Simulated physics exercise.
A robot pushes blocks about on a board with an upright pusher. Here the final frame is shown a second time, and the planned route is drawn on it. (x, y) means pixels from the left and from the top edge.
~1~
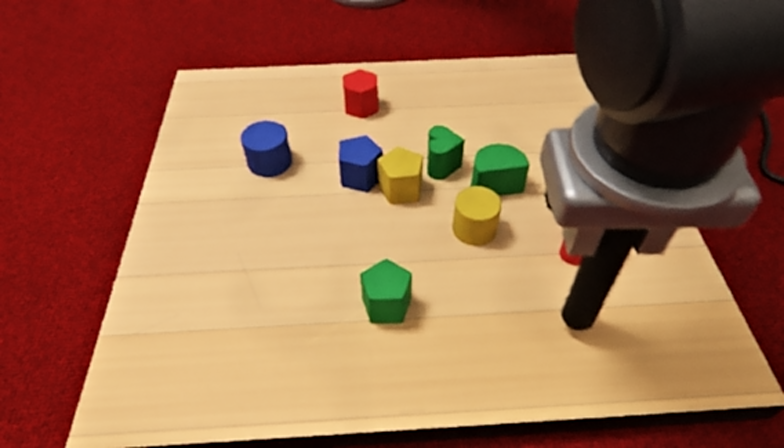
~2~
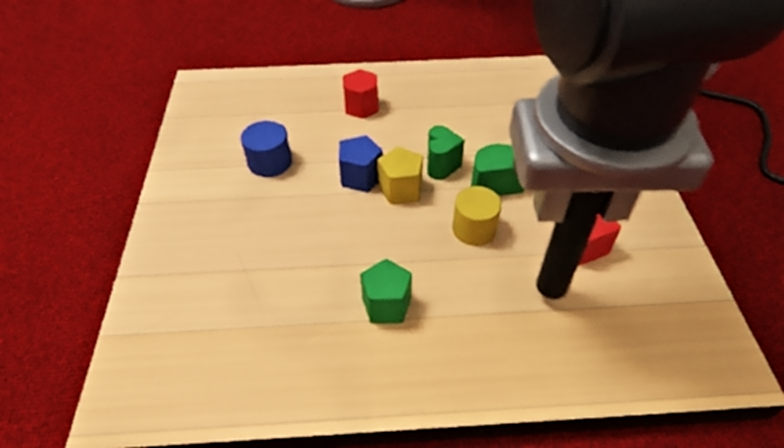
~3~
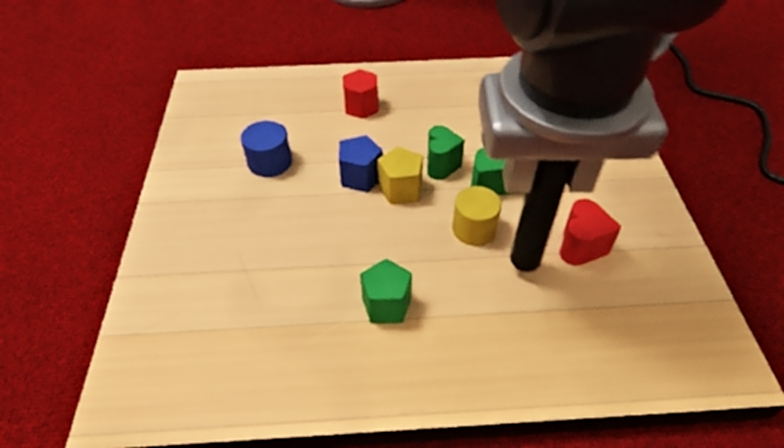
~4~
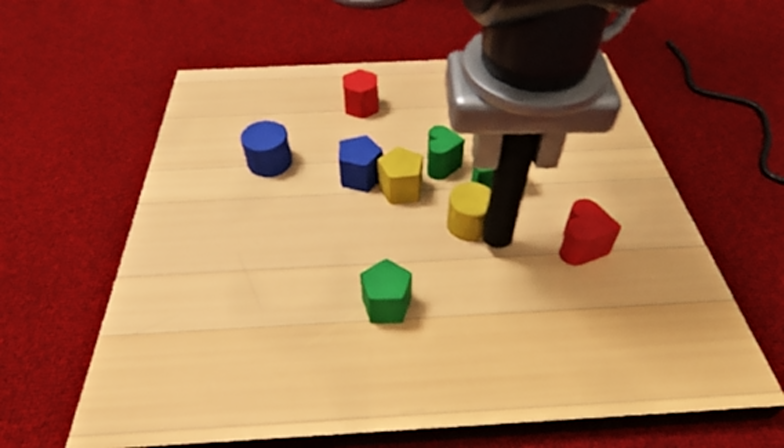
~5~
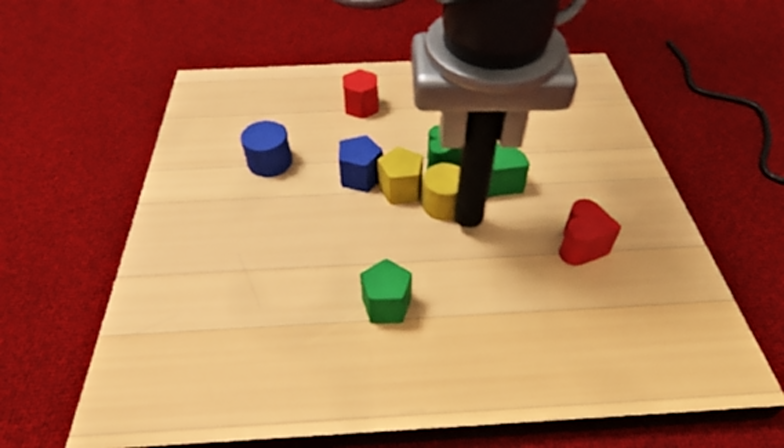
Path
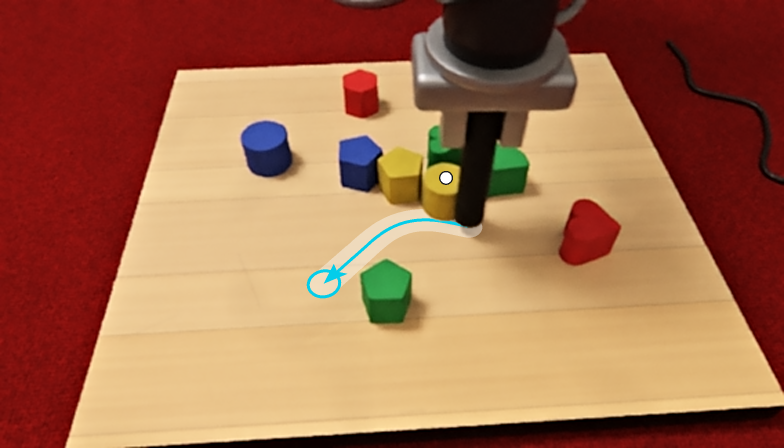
Robot arm's black pusher moving up and left across a wooden board, then nudging the yellow round block leftward among coloured blocks.
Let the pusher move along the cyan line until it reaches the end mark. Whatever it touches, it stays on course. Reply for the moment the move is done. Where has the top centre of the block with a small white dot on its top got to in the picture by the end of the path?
My prediction: (430, 166).
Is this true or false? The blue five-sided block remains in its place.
My answer: False.
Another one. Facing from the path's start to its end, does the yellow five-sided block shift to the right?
My answer is yes.
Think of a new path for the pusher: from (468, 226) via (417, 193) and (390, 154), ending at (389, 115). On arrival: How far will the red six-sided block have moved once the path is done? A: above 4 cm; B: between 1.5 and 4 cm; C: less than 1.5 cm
Correct choice: C.
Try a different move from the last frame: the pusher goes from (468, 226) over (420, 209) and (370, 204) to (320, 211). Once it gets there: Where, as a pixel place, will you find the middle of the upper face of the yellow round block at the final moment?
My best guess is (418, 154).
The drawn path runs from (468, 226) by way of (412, 221) and (366, 247) to (324, 284); the dot is on the yellow round block.
What follows on the original path. One third of the way, pusher (410, 212); blue five-sided block (349, 146); yellow five-sided block (389, 156); yellow round block (430, 166).
Two thirds of the way, pusher (364, 238); blue five-sided block (349, 146); yellow five-sided block (389, 156); yellow round block (430, 166).
At the end, pusher (323, 275); blue five-sided block (349, 146); green five-sided block not moved; yellow five-sided block (389, 156); yellow round block (430, 166).
